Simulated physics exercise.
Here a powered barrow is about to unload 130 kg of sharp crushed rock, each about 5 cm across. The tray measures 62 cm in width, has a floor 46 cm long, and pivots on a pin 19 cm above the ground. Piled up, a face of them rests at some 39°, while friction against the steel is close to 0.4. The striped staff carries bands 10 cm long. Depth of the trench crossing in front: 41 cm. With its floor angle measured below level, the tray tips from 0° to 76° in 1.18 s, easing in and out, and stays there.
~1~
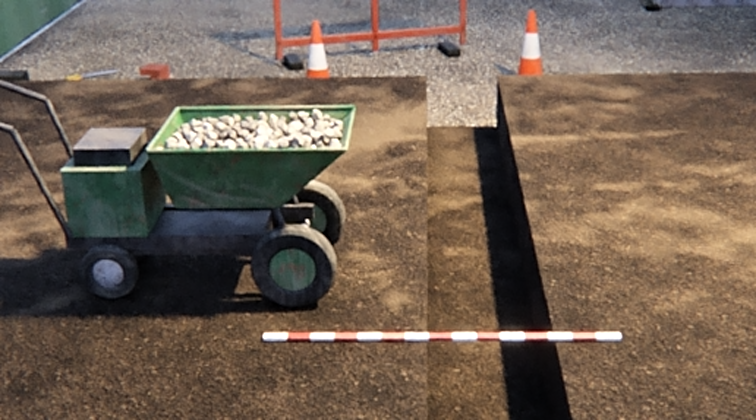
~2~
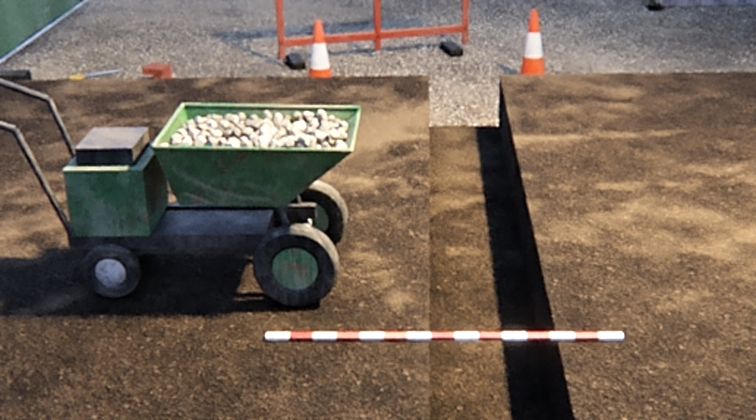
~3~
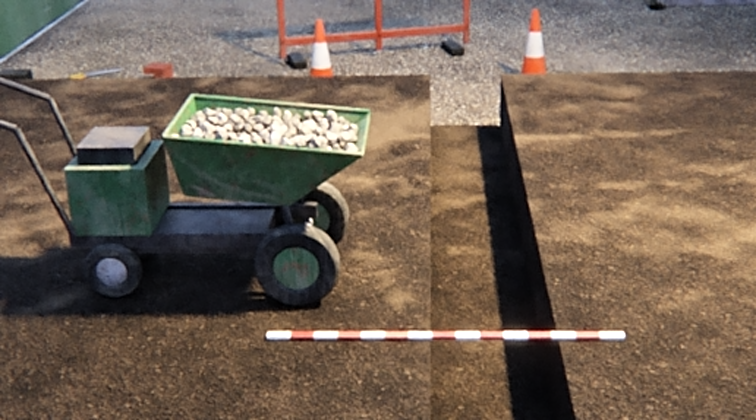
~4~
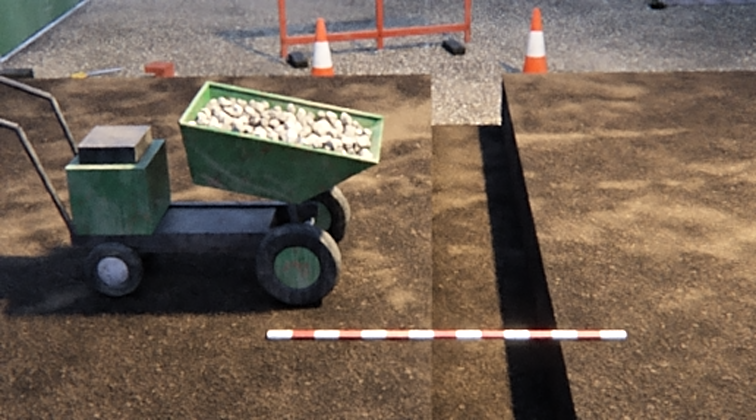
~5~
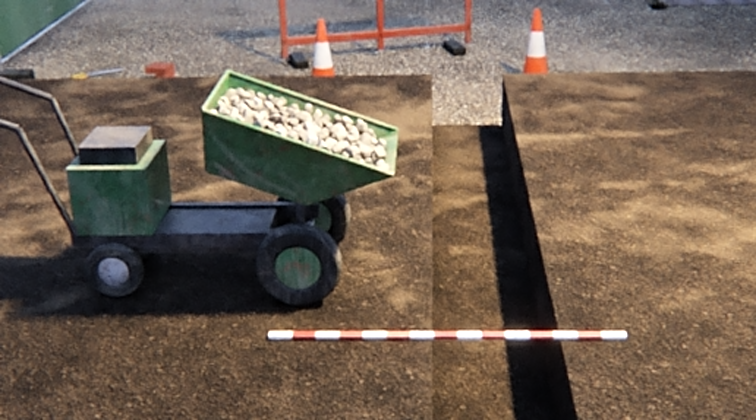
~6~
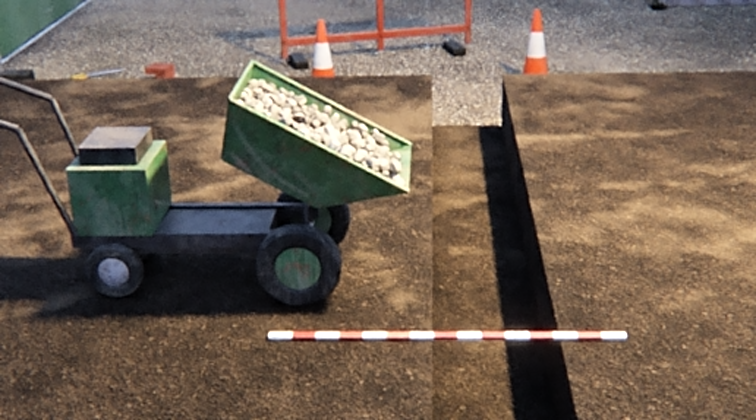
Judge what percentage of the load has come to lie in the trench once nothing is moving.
Roughly 100 in every hundred.
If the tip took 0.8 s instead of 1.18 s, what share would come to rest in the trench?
Around 100 per cent would end in the trench.
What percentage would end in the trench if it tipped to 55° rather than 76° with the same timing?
Some 50 in a hundred, I'd say.
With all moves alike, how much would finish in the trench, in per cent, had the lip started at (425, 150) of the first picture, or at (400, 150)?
First spot about 70, second spot about 95 per cent.
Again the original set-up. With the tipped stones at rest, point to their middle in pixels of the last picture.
The middle should be near (498, 340).
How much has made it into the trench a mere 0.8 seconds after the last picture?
By that moment, roughly 60 per cent of the load.
Then, 0.4 s after the last picture the floor is at 64°, 99 % in the tray, 1 % in the trench; the foremost stones are at (450, 247).
Then, 0.8 s after the last picture the floor is at 76°, 40 % in the tray, 60 % in the trench; the foremost stones are at (542, 360).
Then, 1.1 s after the last picture the floor is at 76°, 5 % in the tray, 95 % in the trench; the foremost stones are at (540, 335).
Then, 3.1 s after the last picture the floor is at 76°, 0 % in the tray, 100 % in the trench; the foremost stones are at (543, 350).
